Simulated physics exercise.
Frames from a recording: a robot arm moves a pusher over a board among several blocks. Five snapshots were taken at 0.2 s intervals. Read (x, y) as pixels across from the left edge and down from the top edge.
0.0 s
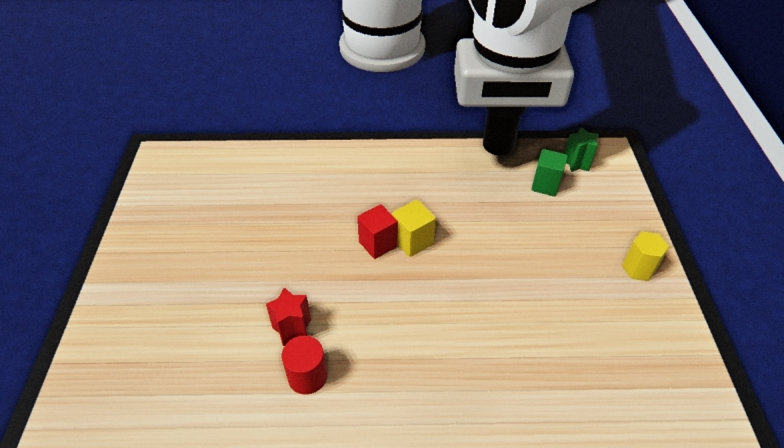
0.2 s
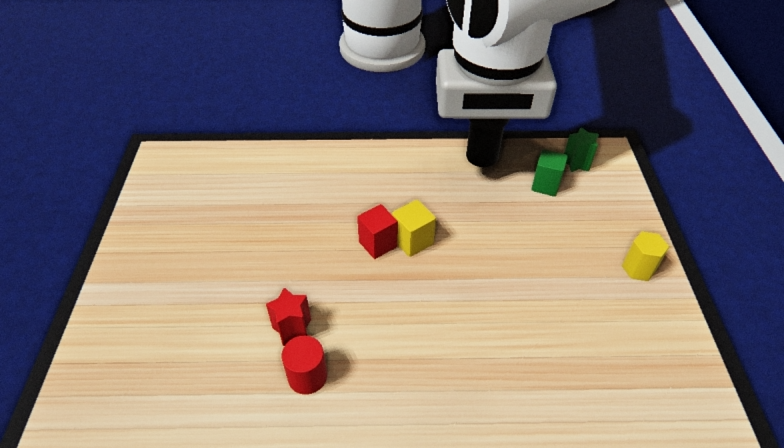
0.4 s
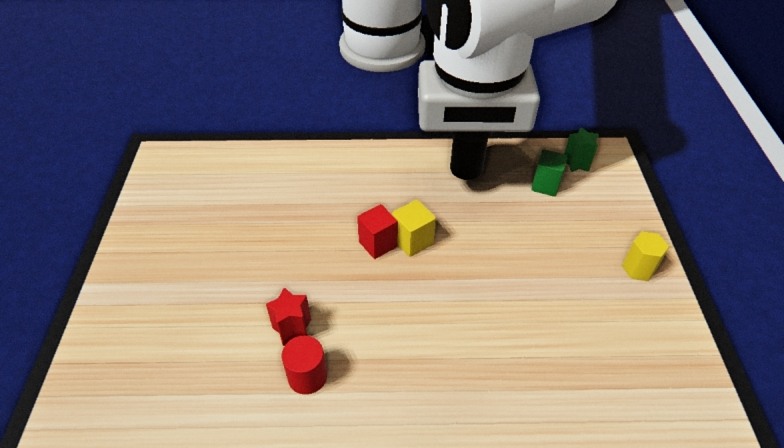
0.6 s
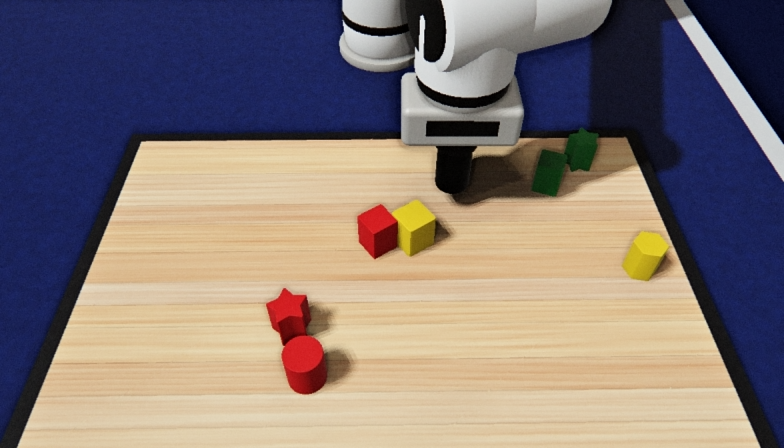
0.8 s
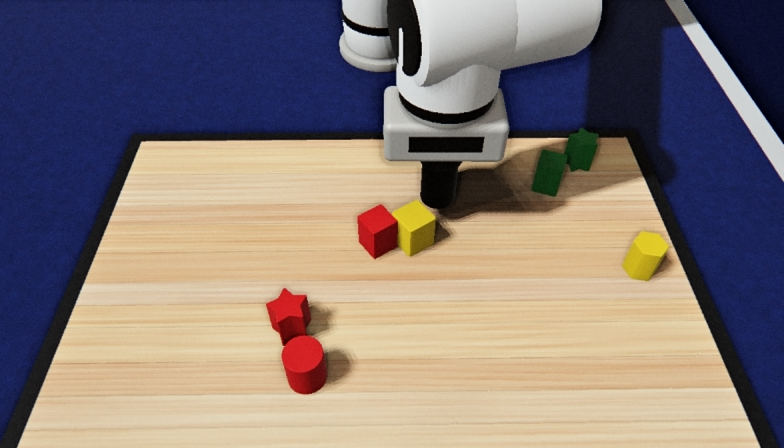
A white robot arm with a black pusher reaches over a pale wooden board with dark edges on a blue surface, seen from above at a fixed angle. A red and a yellow cube sit together near the middle, a red star and cylinder lower left, two green blocks and a yellow one at right. The pusher glides left and down toward the cubes, while every block stays still.
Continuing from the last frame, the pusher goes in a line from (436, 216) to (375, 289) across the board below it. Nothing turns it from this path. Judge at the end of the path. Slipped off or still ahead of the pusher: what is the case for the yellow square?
Expect to find it ahead of the pusher.
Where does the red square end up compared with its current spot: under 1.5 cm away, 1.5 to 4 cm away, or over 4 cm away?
It shifts 1.5 to 4 cm.
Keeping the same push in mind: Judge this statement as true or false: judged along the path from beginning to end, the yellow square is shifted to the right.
That statement is not accurate.
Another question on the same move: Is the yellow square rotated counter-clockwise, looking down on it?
Yes, it checks out.
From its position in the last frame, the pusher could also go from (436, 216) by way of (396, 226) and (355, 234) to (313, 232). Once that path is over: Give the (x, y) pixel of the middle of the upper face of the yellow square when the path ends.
The answer is (398, 227).
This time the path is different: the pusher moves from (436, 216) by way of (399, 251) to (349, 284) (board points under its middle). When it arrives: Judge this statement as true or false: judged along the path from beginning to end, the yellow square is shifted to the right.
Verdict: False.
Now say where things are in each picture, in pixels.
Lower end of the pusher at (498, 147), tops of blocks, red star at (287, 305), red square at (377, 218), yellow square at (414, 215), in the first frame.
Pusher at (482, 158), blocks as before, in the second frame.
Pusher at (466, 170), blocks as before, in the third frame.
Pusher at (451, 184), blocks as before, in the fourth frame.
Pusher at (437, 198), red star at (287, 305), red square at (377, 218), yellow square at (414, 215), in the fifth frame.
The first path, step by step. One third of the way, pusher at (418, 222); red square at (367, 228), turned 50° clockwise; yellow square at (402, 236), turned 20° anticlockwise.
Two thirds of the way, pusher at (396, 247); red square at (365, 228), turned 55° clockwise; yellow square at (385, 265), turned 40° anticlockwise.
At the end, pusher at (374, 272); red star not moved; red square at (362, 230), turned 70° clockwise; yellow square at (365, 295), turned 55° anticlockwise.
